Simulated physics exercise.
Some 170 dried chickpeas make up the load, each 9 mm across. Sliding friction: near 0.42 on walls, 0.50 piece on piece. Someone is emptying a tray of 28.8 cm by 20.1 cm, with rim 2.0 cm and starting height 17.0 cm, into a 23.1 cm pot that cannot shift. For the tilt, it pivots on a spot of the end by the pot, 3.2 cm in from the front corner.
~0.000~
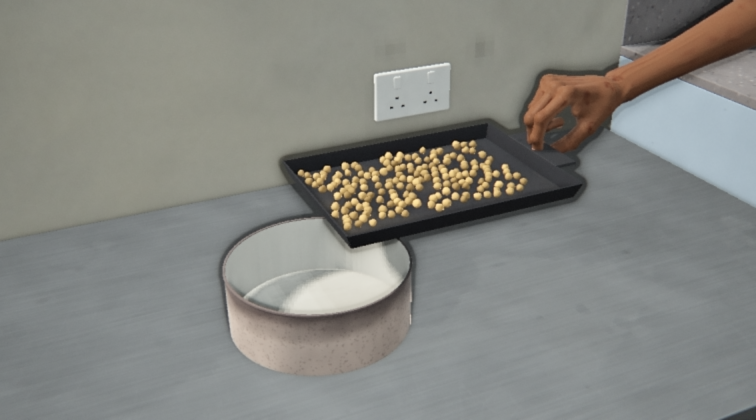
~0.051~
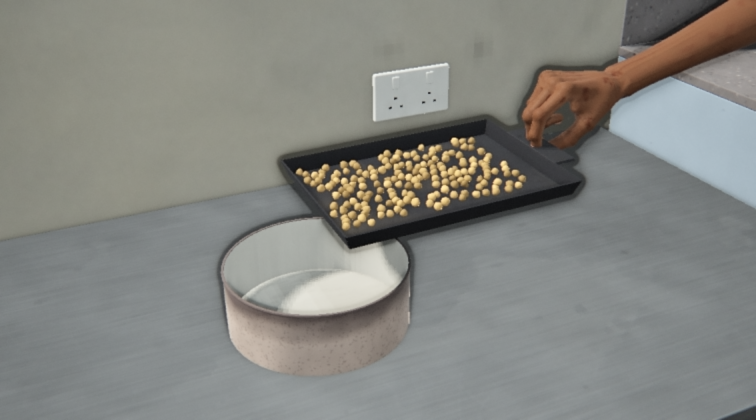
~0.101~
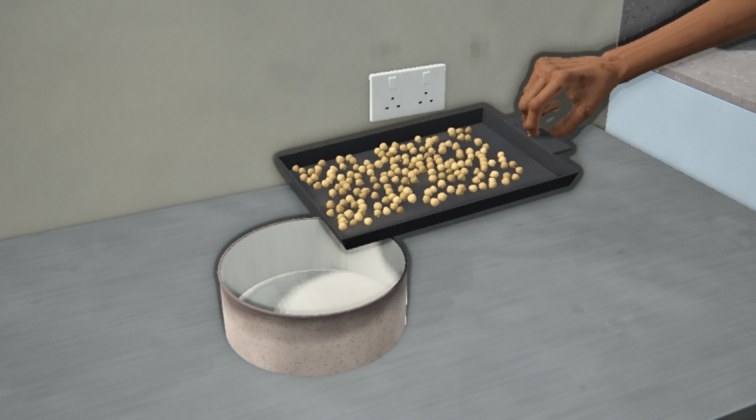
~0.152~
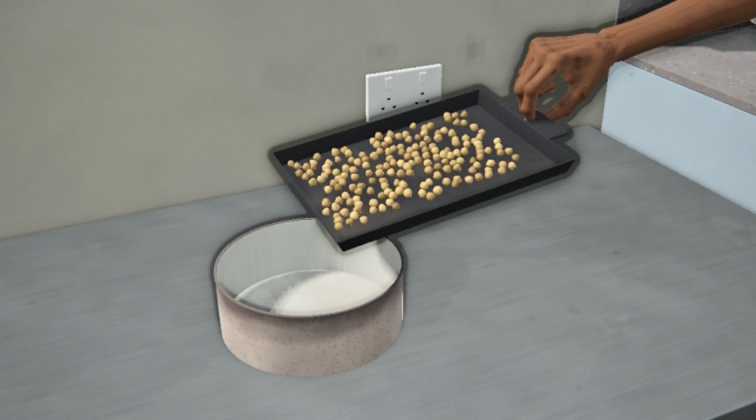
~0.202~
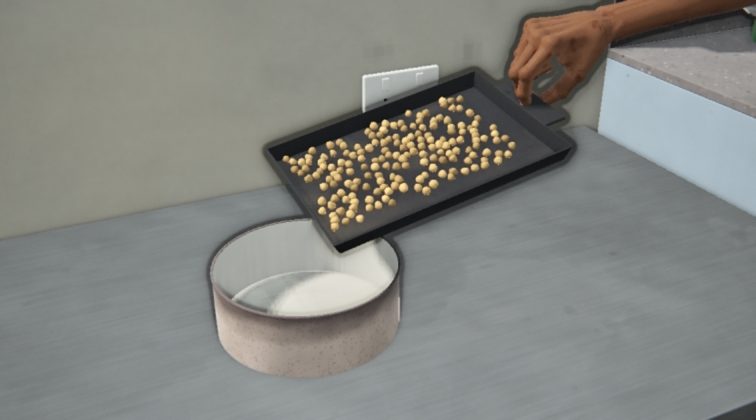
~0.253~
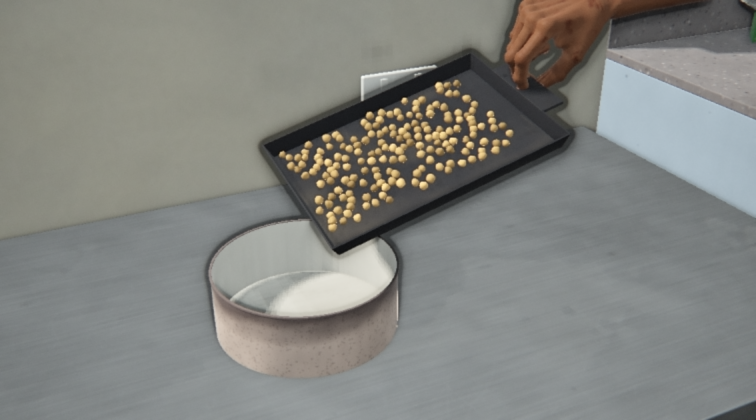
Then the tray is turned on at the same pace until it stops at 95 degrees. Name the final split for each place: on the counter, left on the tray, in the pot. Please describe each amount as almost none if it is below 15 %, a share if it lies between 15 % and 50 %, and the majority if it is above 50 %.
Counter - the majority, tray - almost none, pot - almost none.
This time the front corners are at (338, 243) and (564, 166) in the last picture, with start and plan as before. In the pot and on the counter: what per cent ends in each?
Per cent by place - pot 0, counter 100.
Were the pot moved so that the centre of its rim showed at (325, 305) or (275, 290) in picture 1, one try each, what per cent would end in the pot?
Estimates: 100 % and 80 %, in that order.
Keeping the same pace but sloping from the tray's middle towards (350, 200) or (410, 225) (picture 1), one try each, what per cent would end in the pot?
Near 95 and 0 percent, in that order.
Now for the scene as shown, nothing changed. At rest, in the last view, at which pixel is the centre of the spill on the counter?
(302, 414), about.
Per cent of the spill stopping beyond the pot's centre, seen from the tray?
It comes to near 90 percent.
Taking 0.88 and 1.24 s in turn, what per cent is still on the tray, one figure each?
In turn: 60, 0.
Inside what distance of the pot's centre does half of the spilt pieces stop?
Some 18 cm.
After 0.63 s, tilt 56 degrees; the tray holds 100 %, the pot 0 %.
After 0.88 s, tilt 81 degrees; the tray holds 60 %, the pot 0 %.
After 1.24 s, tilt 95 degrees; the tray holds 0 %, the pot 5 %.
In the end, at 1.9 s, counter 90 %, tray 0 %, pot 10 %.
